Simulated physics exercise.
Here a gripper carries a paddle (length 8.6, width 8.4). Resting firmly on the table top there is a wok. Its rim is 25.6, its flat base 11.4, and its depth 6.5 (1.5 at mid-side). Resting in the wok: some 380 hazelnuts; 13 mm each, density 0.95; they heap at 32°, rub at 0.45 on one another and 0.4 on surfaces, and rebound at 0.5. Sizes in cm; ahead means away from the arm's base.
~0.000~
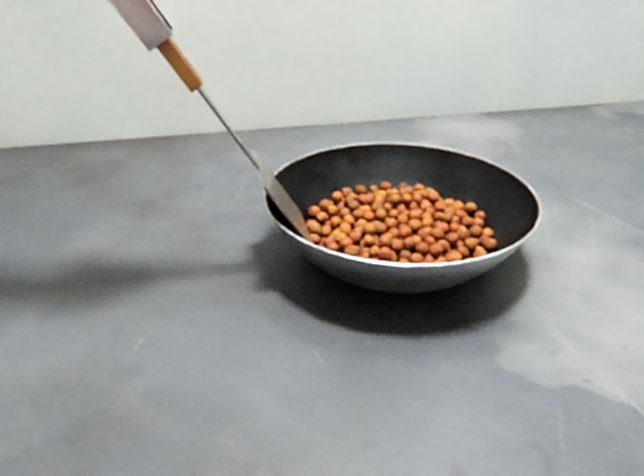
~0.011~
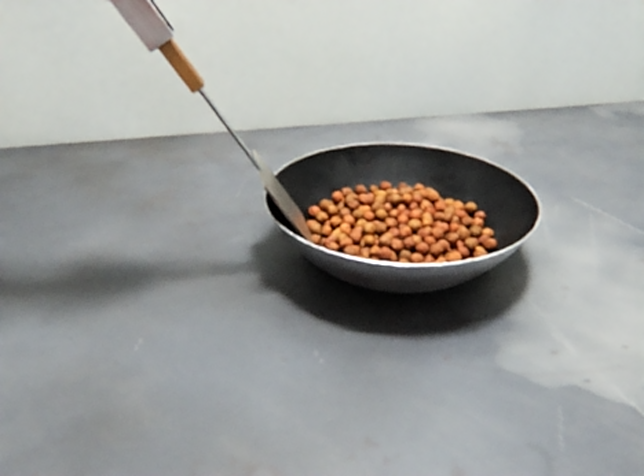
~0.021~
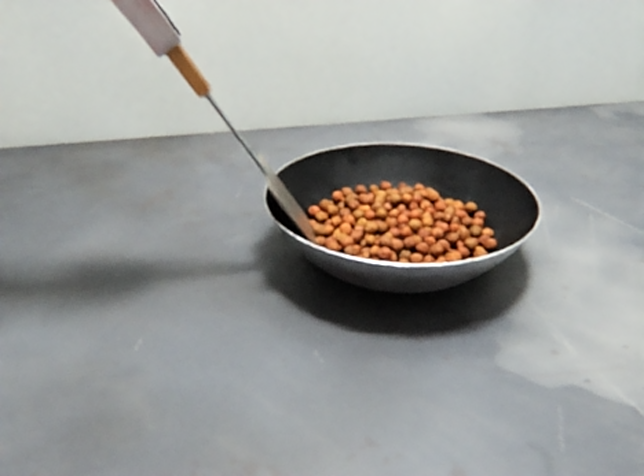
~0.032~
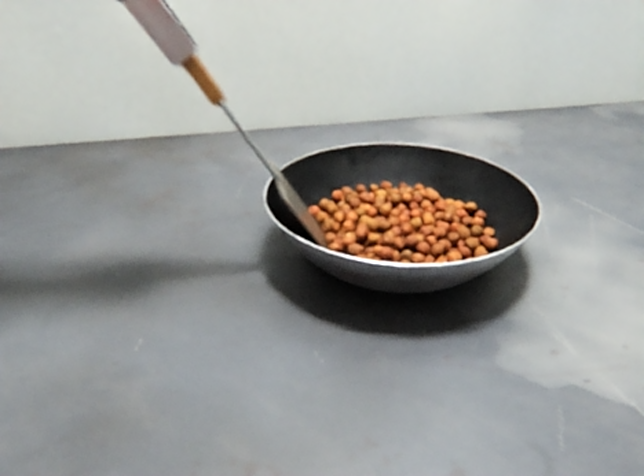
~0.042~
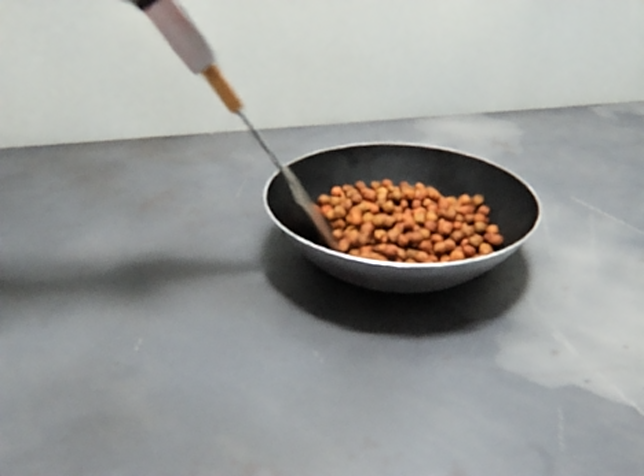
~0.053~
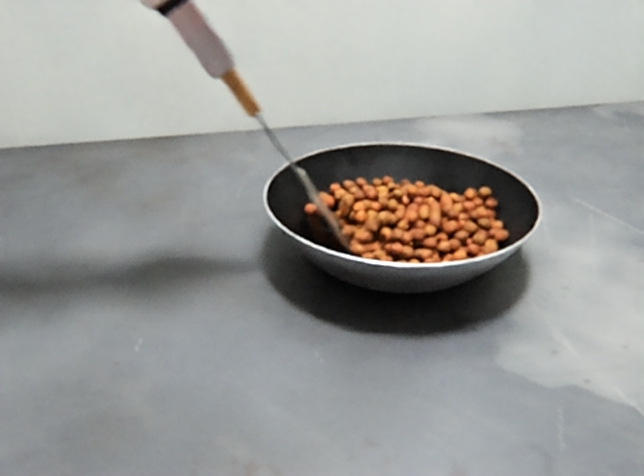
A gripper-held paddle slides down into a wok and pushes the heaped hazelnuts right.
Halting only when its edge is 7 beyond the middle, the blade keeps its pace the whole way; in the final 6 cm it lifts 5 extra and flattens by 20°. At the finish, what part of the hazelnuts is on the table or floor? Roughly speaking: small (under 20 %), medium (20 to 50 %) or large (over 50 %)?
Roughly, medium, from 20 to 50 %.
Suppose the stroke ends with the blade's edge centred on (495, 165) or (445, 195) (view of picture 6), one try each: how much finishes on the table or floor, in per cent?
I'd say some 50 per cent, then some 15 per cent.
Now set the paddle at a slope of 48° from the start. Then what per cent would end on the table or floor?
25 %.
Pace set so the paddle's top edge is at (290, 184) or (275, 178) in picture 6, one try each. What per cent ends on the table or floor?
That comes to about 20 and about 5 percent, in that order.
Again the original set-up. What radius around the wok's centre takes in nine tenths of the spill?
That distance is around 75 cm.
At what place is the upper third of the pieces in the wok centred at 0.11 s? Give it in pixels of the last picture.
The middle lies somewhere about (449, 201).
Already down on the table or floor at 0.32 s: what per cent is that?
My estimate is roughly 5 %.
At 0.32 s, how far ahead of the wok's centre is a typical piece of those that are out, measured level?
Around 22 centimetres ahead.
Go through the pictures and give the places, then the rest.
The first frame shows paddle top edge at (258, 166), sloping 59°; upper third of the load around (396, 223), from x 310 to 490, top at y 185; 382 in the wok.
The second frame shows paddle top edge at (259, 167), sloping 59°; upper third of the load around (396, 223), from x 310 to 490, top at y 185.
The third frame shows paddle top edge at (265, 171), sloping 59°; upper third of the load around (401, 222), from x 310 to 490, top at y 185.
The fourth frame shows paddle top edge at (277, 178), sloping 59°; upper third of the load around (398, 221), from x 315 to 490, top at y 185.
The fifth frame shows paddle top edge at (292, 184), sloping 59°; upper third of the load around (398, 220), from x 310 to 495, top at y 185.
The sixth frame shows paddle top edge at (308, 186), sloping 59°; upper third of the load around (406, 216), from x 310 to 500, top at y 180; 382 in the wok.
After 0.08 s, sloping 59°, highest piece 9 above the table; 382 in the wok.
After 0.11 s, sloping 54°, highest piece 11 above the table; 382 in the wok.
After 0.32 s, sloping 39°, highest piece 23 above the table; 261 in the wok, 27 on the table or floor, 94 on the blade or in flight.
After 1.37 s, sloping 39°, highest piece 5 above the table; 259 in the wok, 123 on the table or floor.
At rest, 259 in the wok, 123 on the table or floor. That is 32 % on the table or floor.
